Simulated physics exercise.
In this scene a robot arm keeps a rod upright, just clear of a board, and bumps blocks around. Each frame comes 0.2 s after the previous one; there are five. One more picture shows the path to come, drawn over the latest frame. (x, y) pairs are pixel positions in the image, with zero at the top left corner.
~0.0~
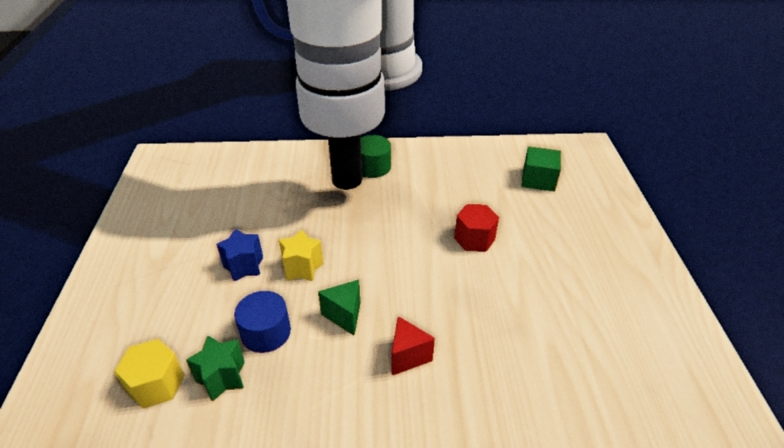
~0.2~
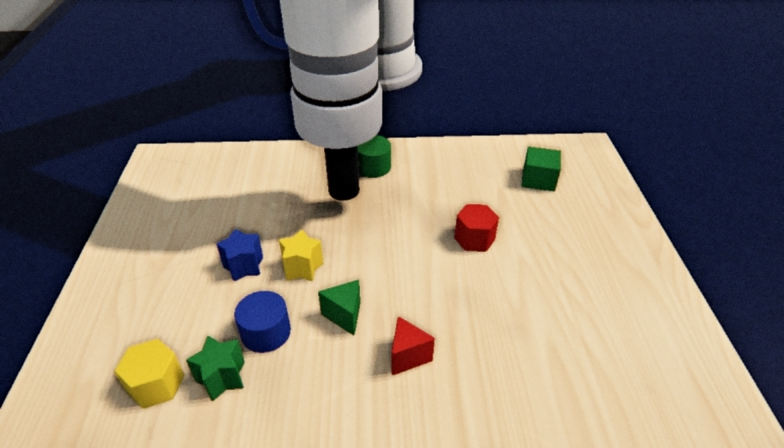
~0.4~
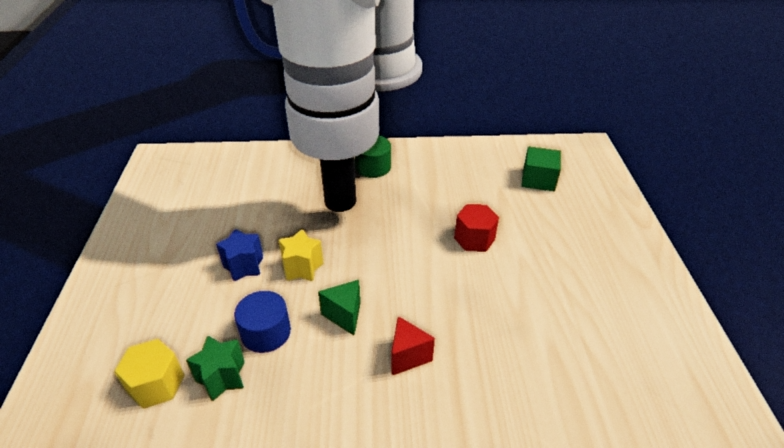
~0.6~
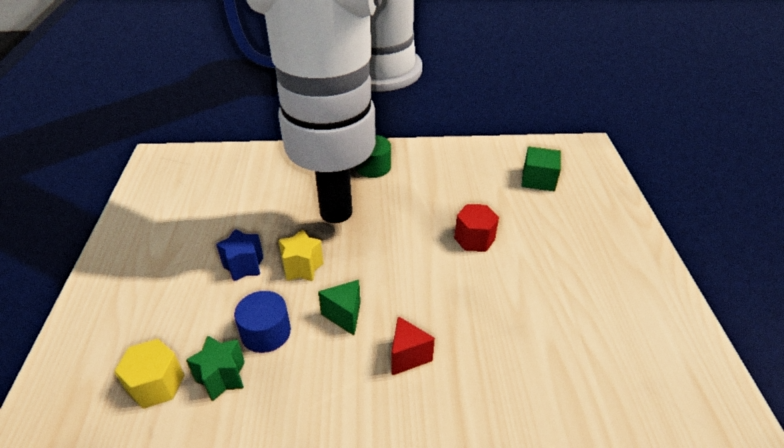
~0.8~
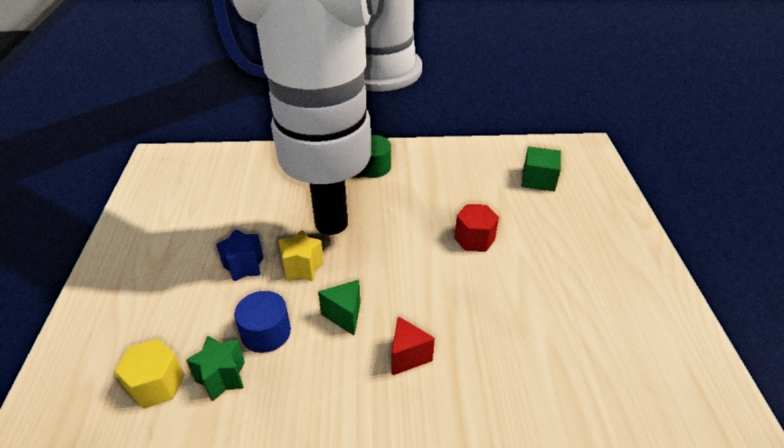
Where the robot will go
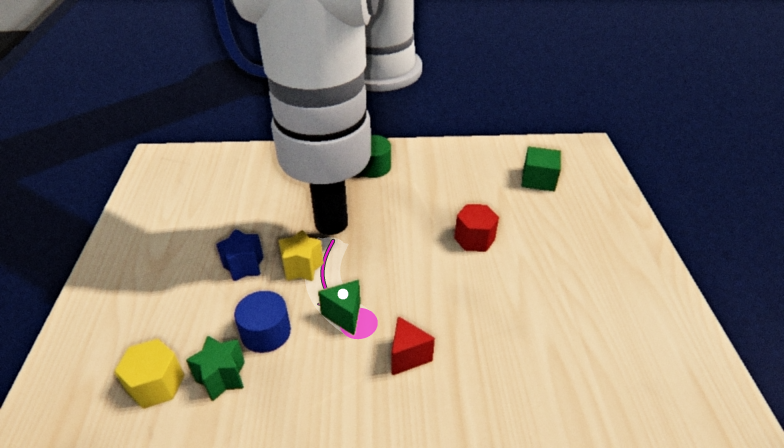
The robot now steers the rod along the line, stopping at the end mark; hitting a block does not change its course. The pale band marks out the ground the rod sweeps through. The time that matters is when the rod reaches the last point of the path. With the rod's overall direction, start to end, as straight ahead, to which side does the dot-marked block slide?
It moves off to the left.
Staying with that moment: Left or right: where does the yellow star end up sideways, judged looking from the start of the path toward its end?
Measured against the direction from start to end, the yellow star shifts toward the right-hand side.
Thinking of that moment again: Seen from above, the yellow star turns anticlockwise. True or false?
False - the claim does not hold.
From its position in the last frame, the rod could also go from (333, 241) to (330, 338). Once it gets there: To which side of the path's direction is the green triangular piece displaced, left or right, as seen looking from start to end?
My prediction: Leftwards.
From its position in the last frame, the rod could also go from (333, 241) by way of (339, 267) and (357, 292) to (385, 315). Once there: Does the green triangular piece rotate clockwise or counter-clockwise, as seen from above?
Clockwise.
The drawn path runs from (333, 241) over (323, 269) and (331, 298) to (359, 323); the dot is on the green triangular piece.
The first path, step by step. One third of the way, rod at (321, 252); yellow star at (287, 256), turned 30° clockwise.
Two thirds of the way, rod at (329, 282); yellow star at (285, 260), turned 50° clockwise; green triangular piece at (345, 296).
At the end, rod at (358, 307); yellow star at (285, 260), turned 50° clockwise; green triangular piece at (376, 323); red triangular piece not moved.
